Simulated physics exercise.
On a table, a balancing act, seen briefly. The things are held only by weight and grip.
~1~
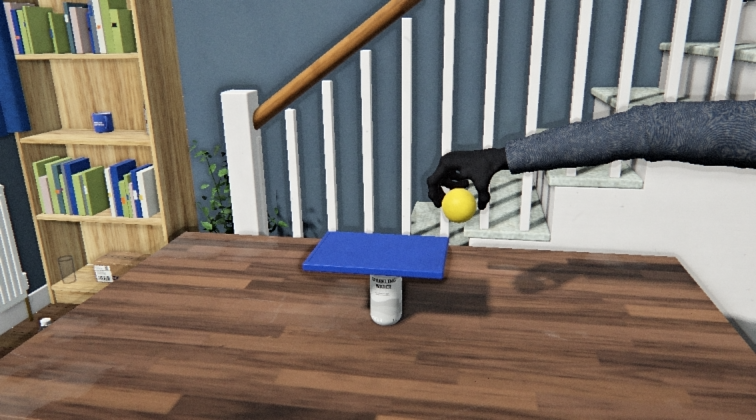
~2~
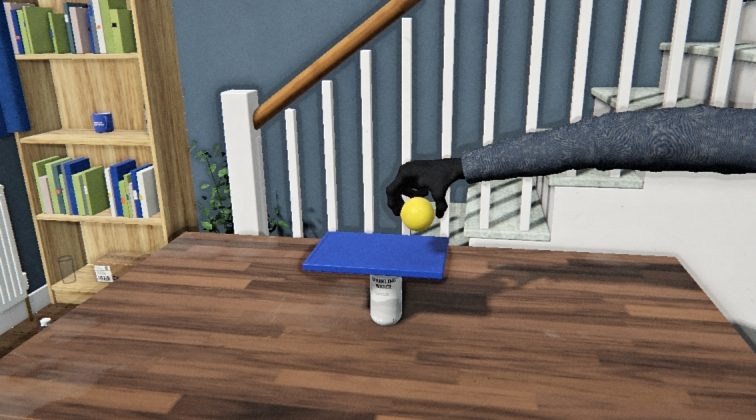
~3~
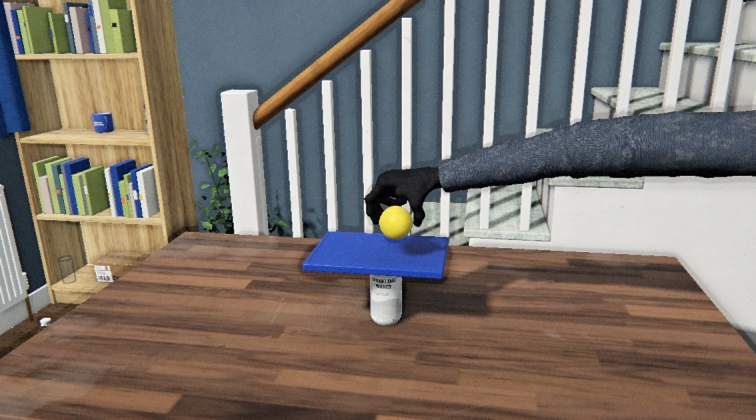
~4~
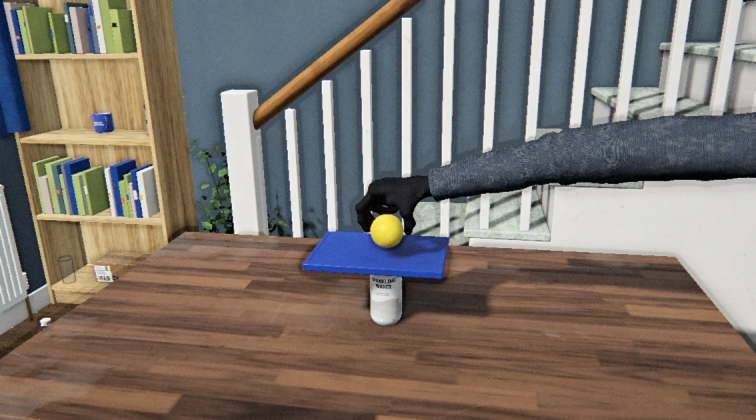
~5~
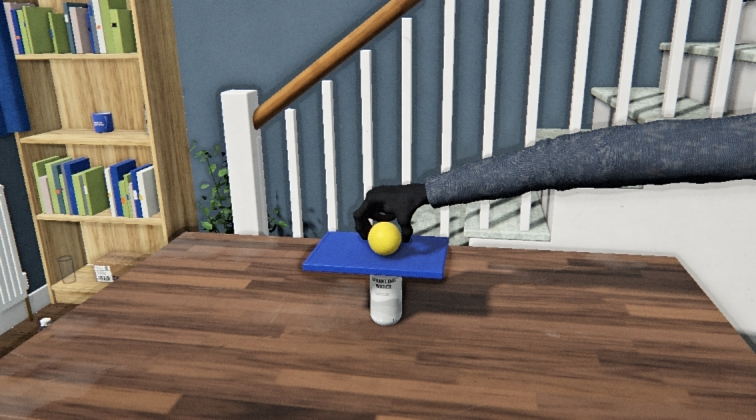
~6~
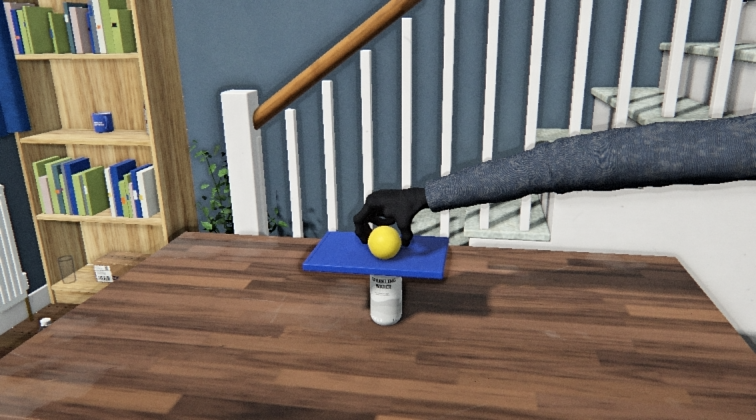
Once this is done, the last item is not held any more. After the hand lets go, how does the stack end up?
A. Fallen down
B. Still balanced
Answer: B.
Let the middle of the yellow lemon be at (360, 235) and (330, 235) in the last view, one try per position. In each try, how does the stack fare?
First release - upright; second release - toppled.
Then, 0.80 s on from there, no change.
Then, 1.70 s on from there, yellow lemon resting near (384, 243).
In the end, all 3 unmoved. At the end, from the last picture's camera, yellow lemon near (384, 244). The stack keeps its balance.
